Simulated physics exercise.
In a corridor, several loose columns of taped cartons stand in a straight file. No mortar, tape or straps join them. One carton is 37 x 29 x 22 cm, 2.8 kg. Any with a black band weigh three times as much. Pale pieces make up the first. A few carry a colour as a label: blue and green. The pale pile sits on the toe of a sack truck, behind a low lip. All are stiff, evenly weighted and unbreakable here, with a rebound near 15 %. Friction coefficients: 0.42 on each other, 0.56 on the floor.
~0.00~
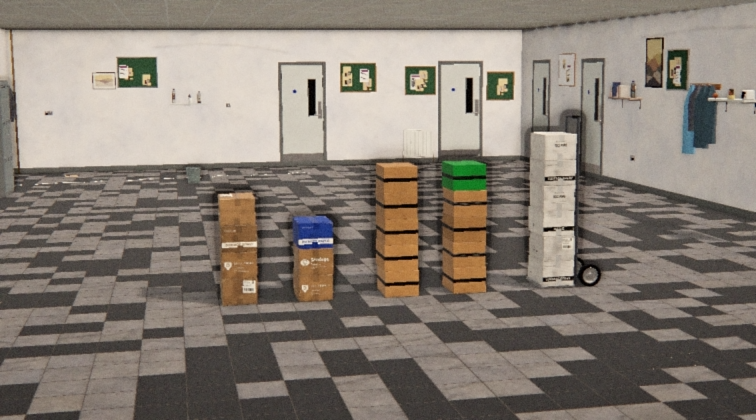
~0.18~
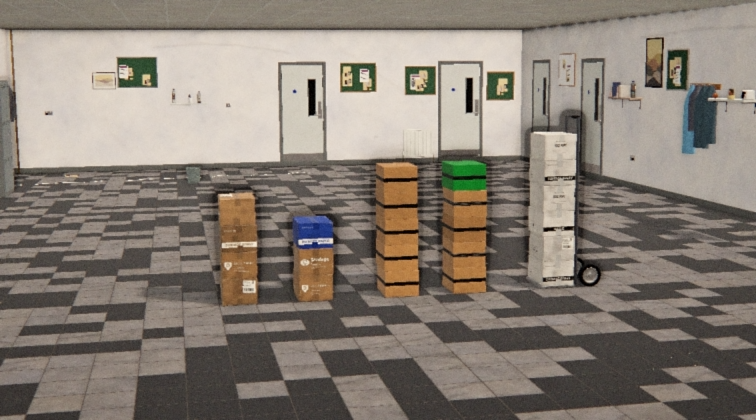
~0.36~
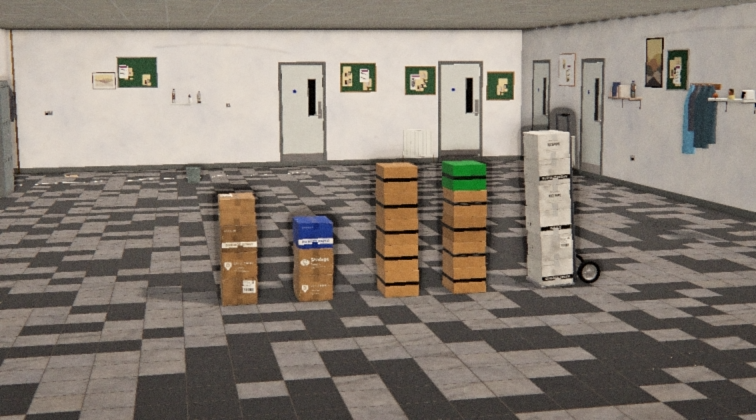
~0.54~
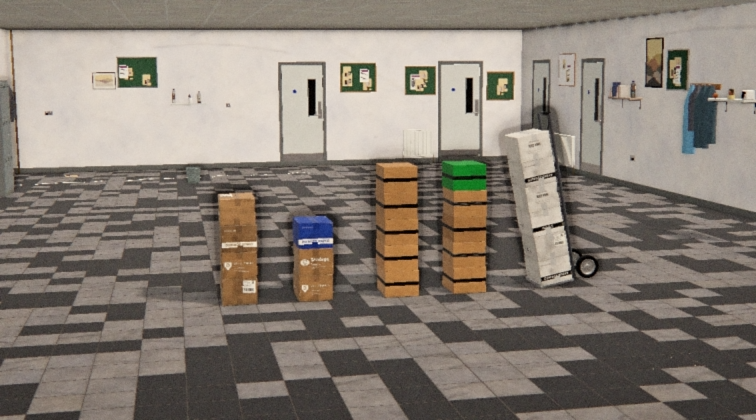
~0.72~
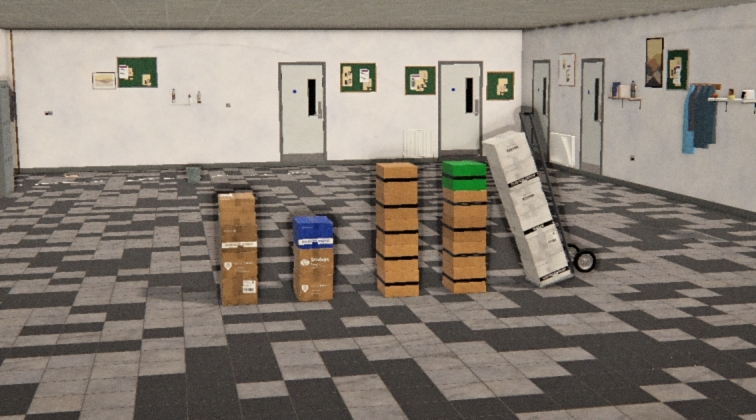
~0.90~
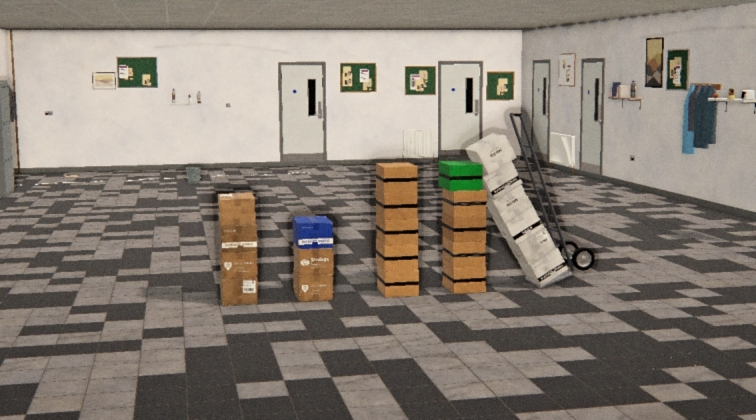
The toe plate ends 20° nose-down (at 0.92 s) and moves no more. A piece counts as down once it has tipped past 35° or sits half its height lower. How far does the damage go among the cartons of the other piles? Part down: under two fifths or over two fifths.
It comes to under two fifths.
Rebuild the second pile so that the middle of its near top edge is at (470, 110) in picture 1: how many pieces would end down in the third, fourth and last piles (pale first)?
In that case third 0, fourth 0, last 0.
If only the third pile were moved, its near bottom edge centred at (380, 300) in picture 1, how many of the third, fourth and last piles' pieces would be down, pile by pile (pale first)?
Then third 0, fourth 0, last 0.
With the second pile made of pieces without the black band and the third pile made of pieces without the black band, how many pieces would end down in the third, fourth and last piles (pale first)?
Then third 5, fourth 3, last 4.
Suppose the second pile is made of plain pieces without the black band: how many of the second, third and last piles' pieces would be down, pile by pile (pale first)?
In that case second 0, third 0, last 0.
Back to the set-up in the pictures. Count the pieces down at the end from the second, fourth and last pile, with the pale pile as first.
By pile: Second 0, fourth 0, last 0.
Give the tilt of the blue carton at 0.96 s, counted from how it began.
About 0°.
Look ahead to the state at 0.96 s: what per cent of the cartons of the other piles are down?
By then 0 per cent.
After 0.96 s, 0 of the pale pile down; none of the 17 other cartons down, 1 disturbed; green carton 54 mm from its place.
After 1.24 s, 0 of the pale pile down; none of the 17 other cartons down, 1 disturbed; green carton 8 cm from its place.
In the end (2.0 s), 0 of the pale pile down; none of the 17 other cartons down, 1 disturbed; green carton 7 cm from its place; blue carton unmoved. That is 0 per cent. From the last view, middles, green carton near (456, 176), blue carton near (312, 232).
